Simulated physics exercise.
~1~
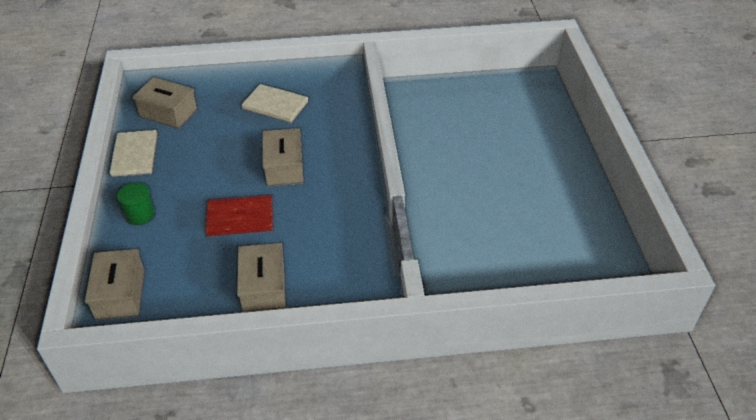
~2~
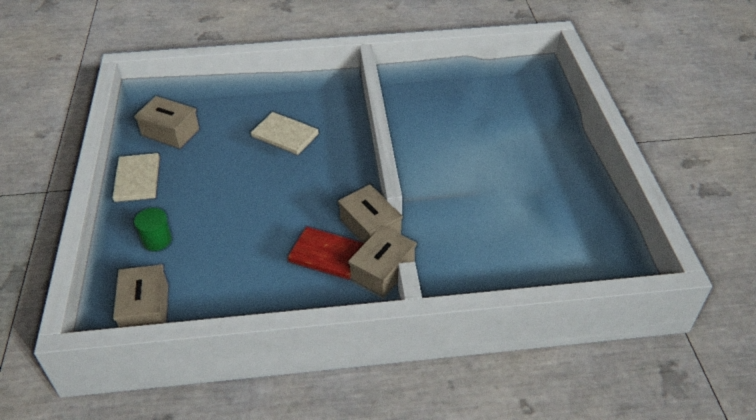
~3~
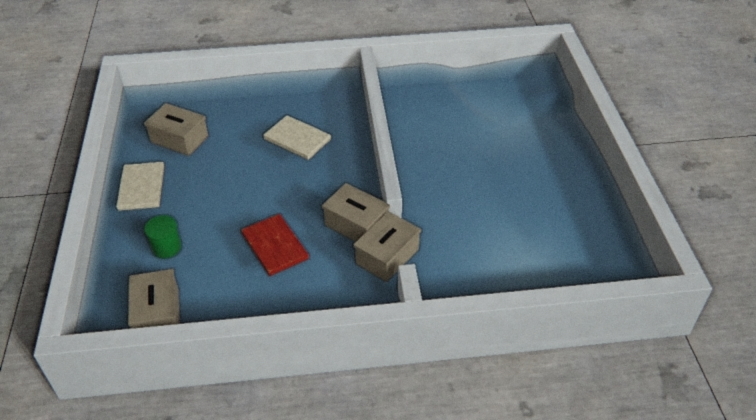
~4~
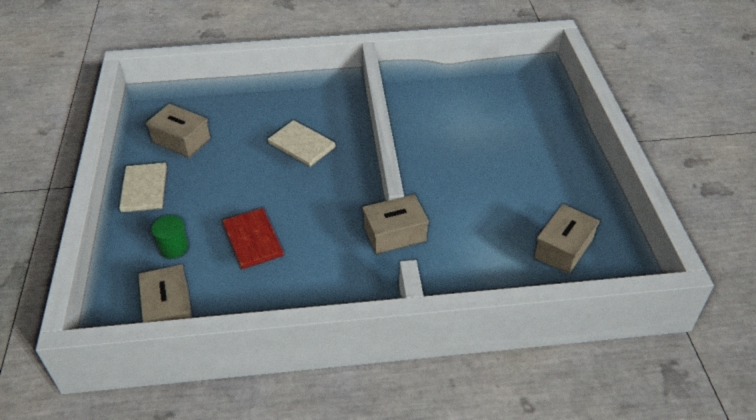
A shallow white-walled tank on grey concrete slabs, seen from above at an angle, is split by a wall with a low opening near the front. The left part holds four slotted tan boxes, two cream slabs, a red slab and a green cylinder, all afloat, while the right part holds only water. The pieces drift rightward, and two boxes crowd against the opening beside the red slab. The red slab then slides back left. One box passes through into the right part, and another ends in the opening, while the red and green pieces remain on the left.
